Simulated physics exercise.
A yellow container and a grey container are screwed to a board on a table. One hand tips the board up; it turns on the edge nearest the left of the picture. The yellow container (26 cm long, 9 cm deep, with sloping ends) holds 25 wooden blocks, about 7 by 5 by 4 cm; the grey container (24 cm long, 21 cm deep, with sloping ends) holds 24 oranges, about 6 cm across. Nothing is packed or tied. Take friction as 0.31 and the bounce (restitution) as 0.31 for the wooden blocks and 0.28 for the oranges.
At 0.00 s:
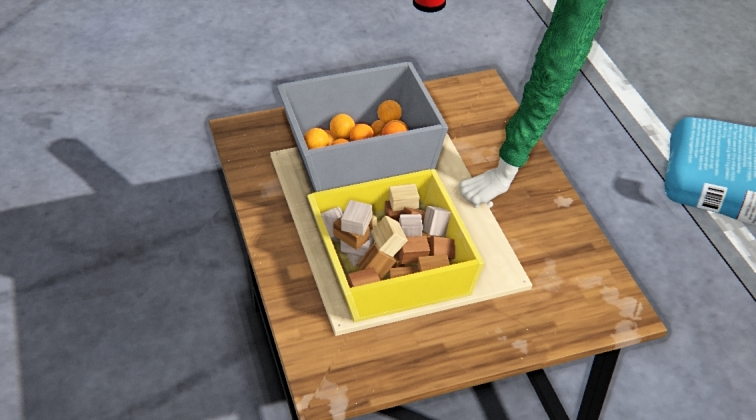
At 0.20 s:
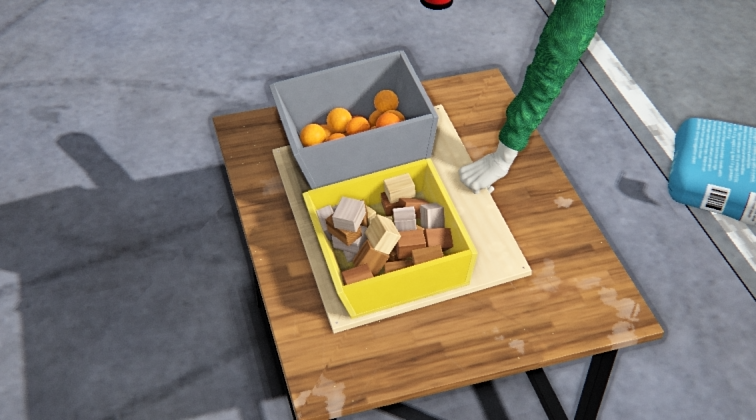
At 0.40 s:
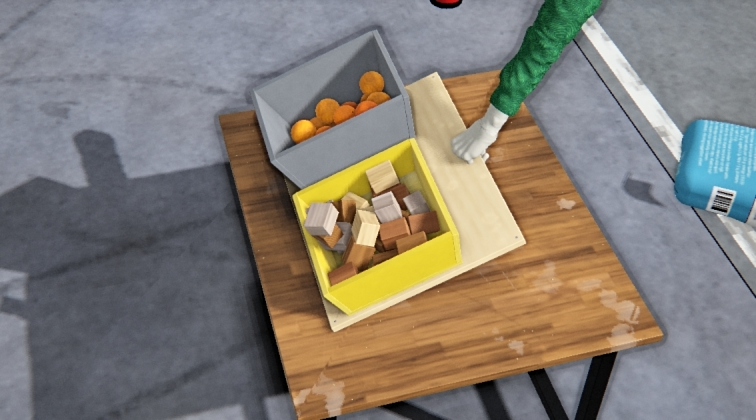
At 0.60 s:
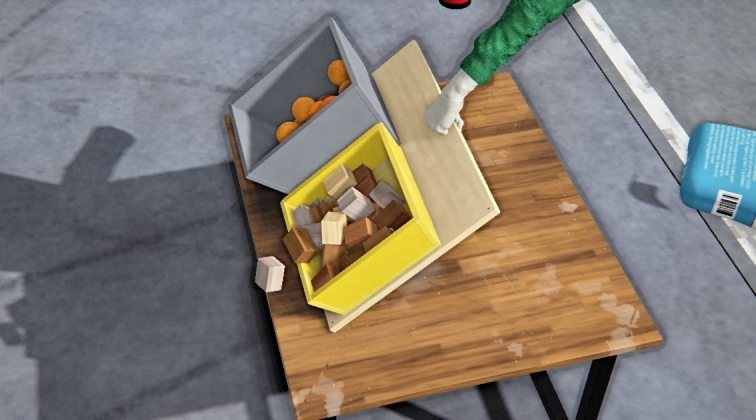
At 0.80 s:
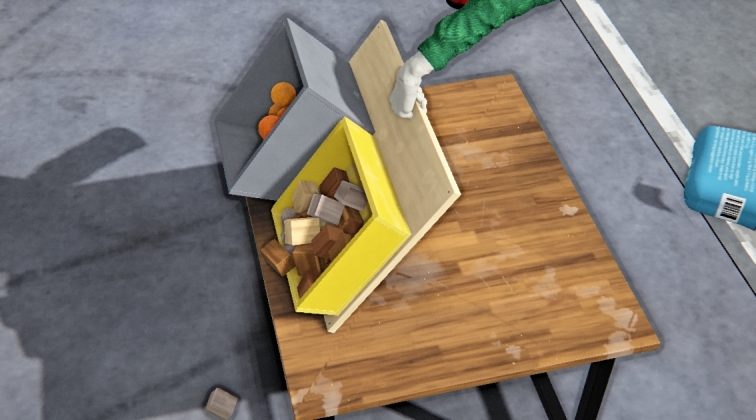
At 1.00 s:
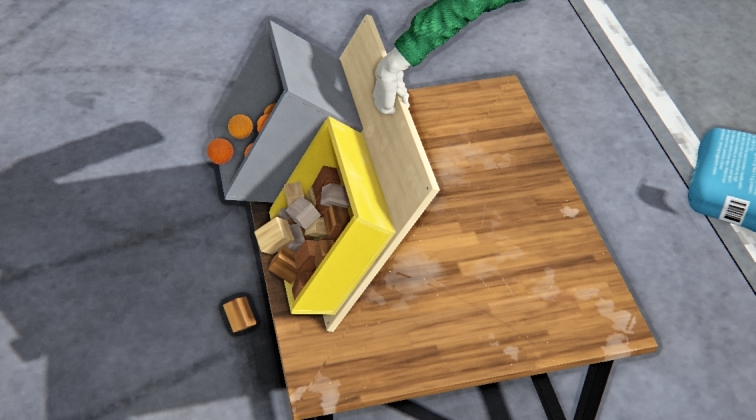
A green-sleeved arm with a pale hand tips a board on a wooden table, seen from above on grey, shadowed ground. The board carries a grey container of oranges behind a yellow one of wooden blocks, with a blue object at the right. The board turns up about its left edge, the contents slide leftward, and two blocks drop out one after another as the view shifts slightly.
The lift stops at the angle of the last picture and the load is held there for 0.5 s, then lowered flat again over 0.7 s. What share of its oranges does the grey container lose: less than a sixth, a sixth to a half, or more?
It sheds fewer than one in six of them.
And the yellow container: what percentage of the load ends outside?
Lost: Yellow container 10 per cent.
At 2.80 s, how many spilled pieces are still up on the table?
Roughly 0.
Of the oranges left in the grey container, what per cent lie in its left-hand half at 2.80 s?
Some 70 per cent.
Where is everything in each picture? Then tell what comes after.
In the first frame (we follow the rim corner now nearest the camera; the camera moves round a little), grey container at (309, 152); yellow container at (350, 291); tilt 0°; nothing out yet.
The second frame shows grey container at (299, 151); yellow container at (343, 289); tilt 6°.
The third frame shows grey container at (275, 157); yellow container at (328, 291); tilt 21°.
The fourth frame shows grey container at (248, 172); yellow container at (311, 298); tilt 40°; 1 out, the lowest block at (270, 274).
The fifth frame shows grey container at (230, 188); yellow container at (297, 305); tilt 55°; 1 out, the lowest block at (221, 404).
The sixth frame shows grey container at (226, 194); yellow container at (292, 308); tilt 61°; 2 out.
After 1.29 s, tilt 61°; 3 of 25 out of the yellow container and 1 of 24 out of the grey container.
After 1.65 s, tilt 54°; 3 of 25 out of the yellow container and 1 of 24 out of the grey container.
After 2.15 s, tilt 1°; 3 of 25 out of the yellow container and 1 of 24 out of the grey container.
Outcome (at 2.80 s), 3 of 25 out of the yellow container and 1 of 24 out of the grey container. Asked share, 1 of 24, 4 per cent.
